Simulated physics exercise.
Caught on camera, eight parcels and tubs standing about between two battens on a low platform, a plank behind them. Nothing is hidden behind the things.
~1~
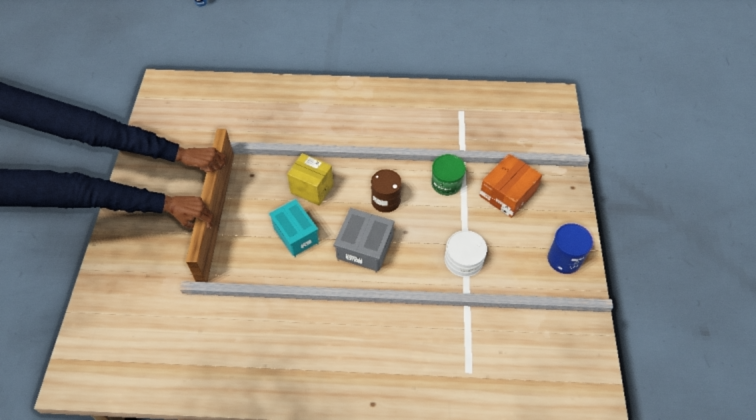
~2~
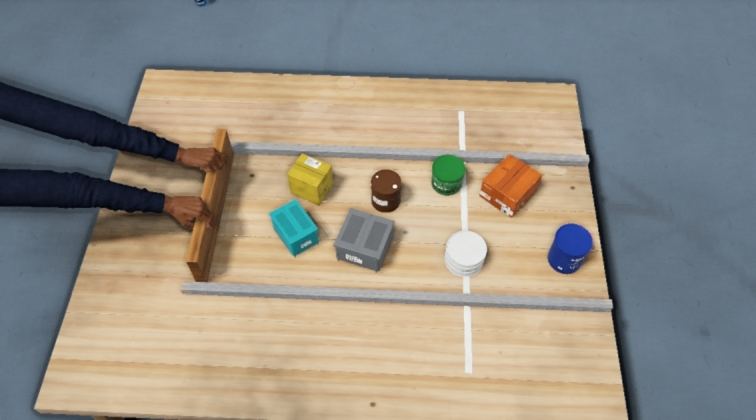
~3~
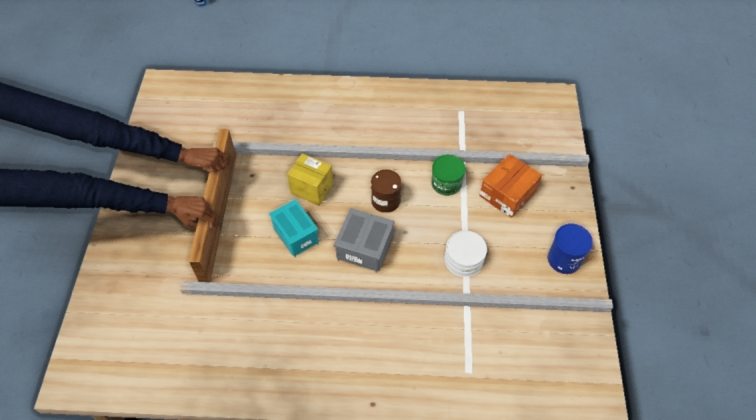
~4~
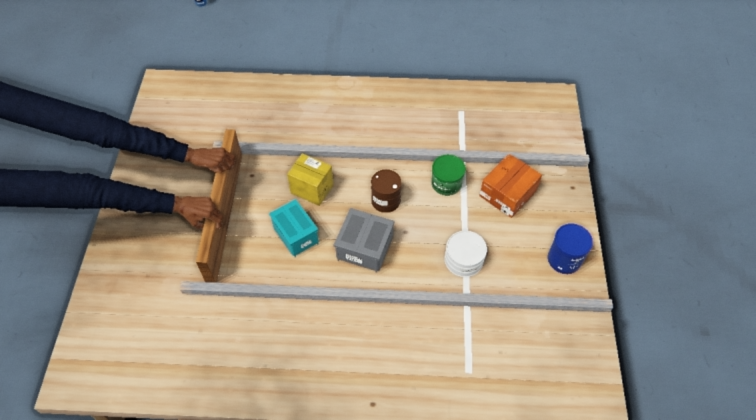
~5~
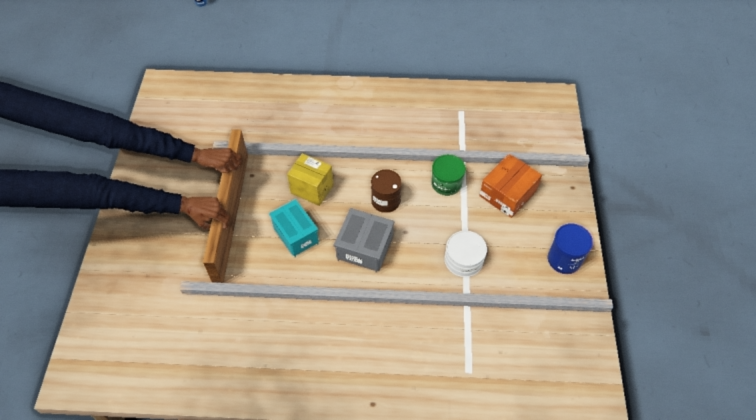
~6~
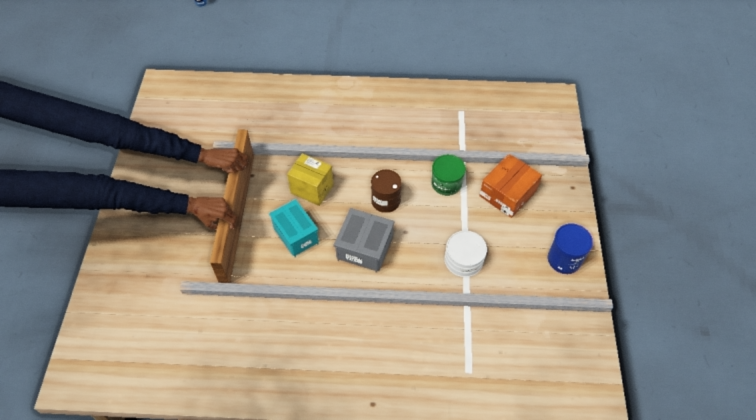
The footage shows two hands sliding a wooden plank slowly a short way to the right between two battens on a wooden platform, while the eight colourful boxes and tubs in front of it stay still, untouched.
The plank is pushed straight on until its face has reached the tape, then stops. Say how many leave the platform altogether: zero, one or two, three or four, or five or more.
Here the number that fall off is zero.
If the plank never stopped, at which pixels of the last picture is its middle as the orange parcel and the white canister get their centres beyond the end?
Near (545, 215) and (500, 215).
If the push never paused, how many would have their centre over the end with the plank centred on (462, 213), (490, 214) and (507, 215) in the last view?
Past the end: 0, 1 and 2.
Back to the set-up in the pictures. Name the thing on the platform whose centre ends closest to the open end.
It is the blue pail.
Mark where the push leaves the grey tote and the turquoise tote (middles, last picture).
First (522, 249), then (482, 242).
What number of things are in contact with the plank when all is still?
That makes 3.
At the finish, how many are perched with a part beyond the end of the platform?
The number is 1.
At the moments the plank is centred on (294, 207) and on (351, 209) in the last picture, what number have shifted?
2 and 4.
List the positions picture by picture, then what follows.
Blue pail (569, 249); orange parcel (510, 186); white canister (465, 254); plank (212, 204); tape (465, 226), in the first frame.
Orange parcel (510, 186); green pail (448, 175), in the second frame.
White canister (465, 254); grey tote (365, 240), in the third frame.
Blue pail (569, 250); plank (221, 204), in the fourth frame.
Orange parcel (510, 186); yellow box (311, 180), in the fifth frame.
Blue pail (569, 250); orange parcel (510, 186); white canister (465, 254); plank (234, 204); tape (465, 226), in the sixth frame.
Soon after, none off yet; blue pail at rest near (569, 250); orange parcel at rest near (510, 186); white canister at rest near (465, 254).
At rest, the number that fall off is zero.
